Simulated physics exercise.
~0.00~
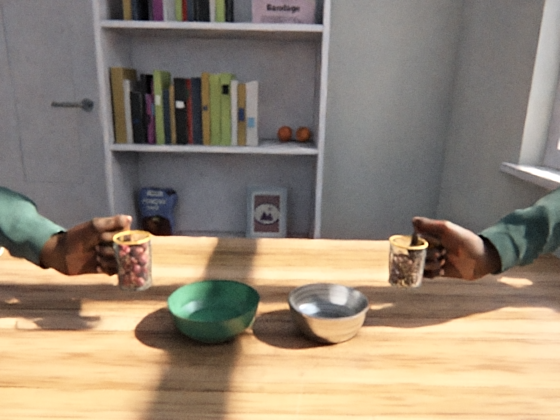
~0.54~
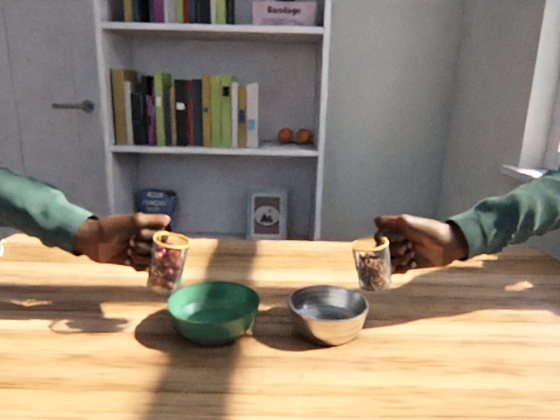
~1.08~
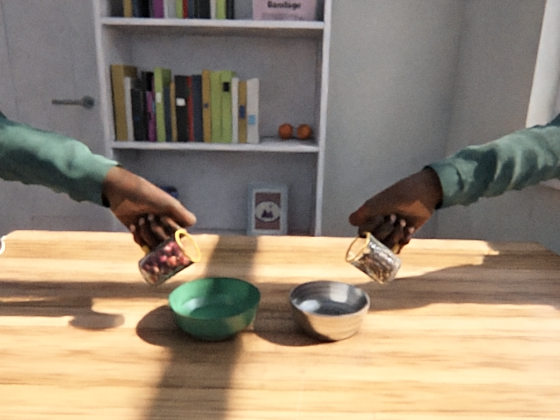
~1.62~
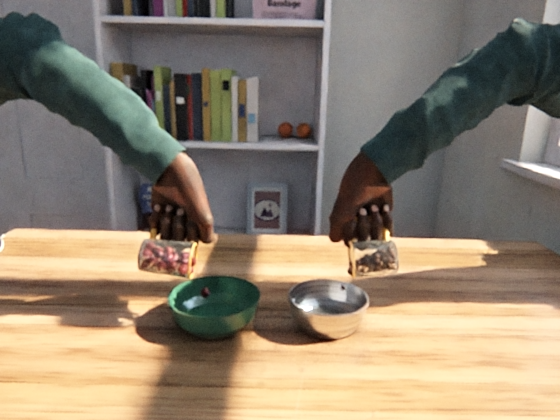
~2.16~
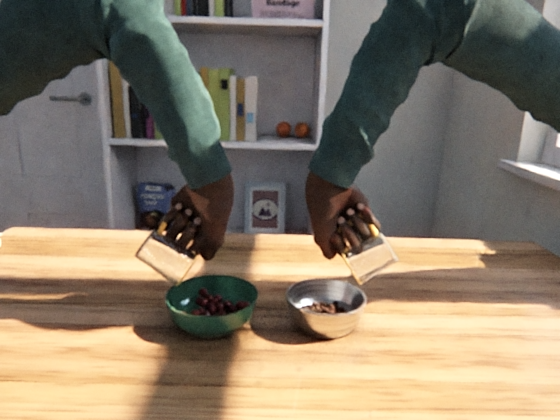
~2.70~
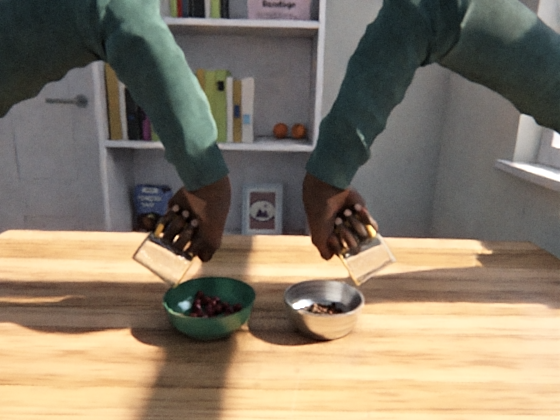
At a sunlit wooden table, two hands tip cups over green and metal bowls, emptying small pieces neatly into both.
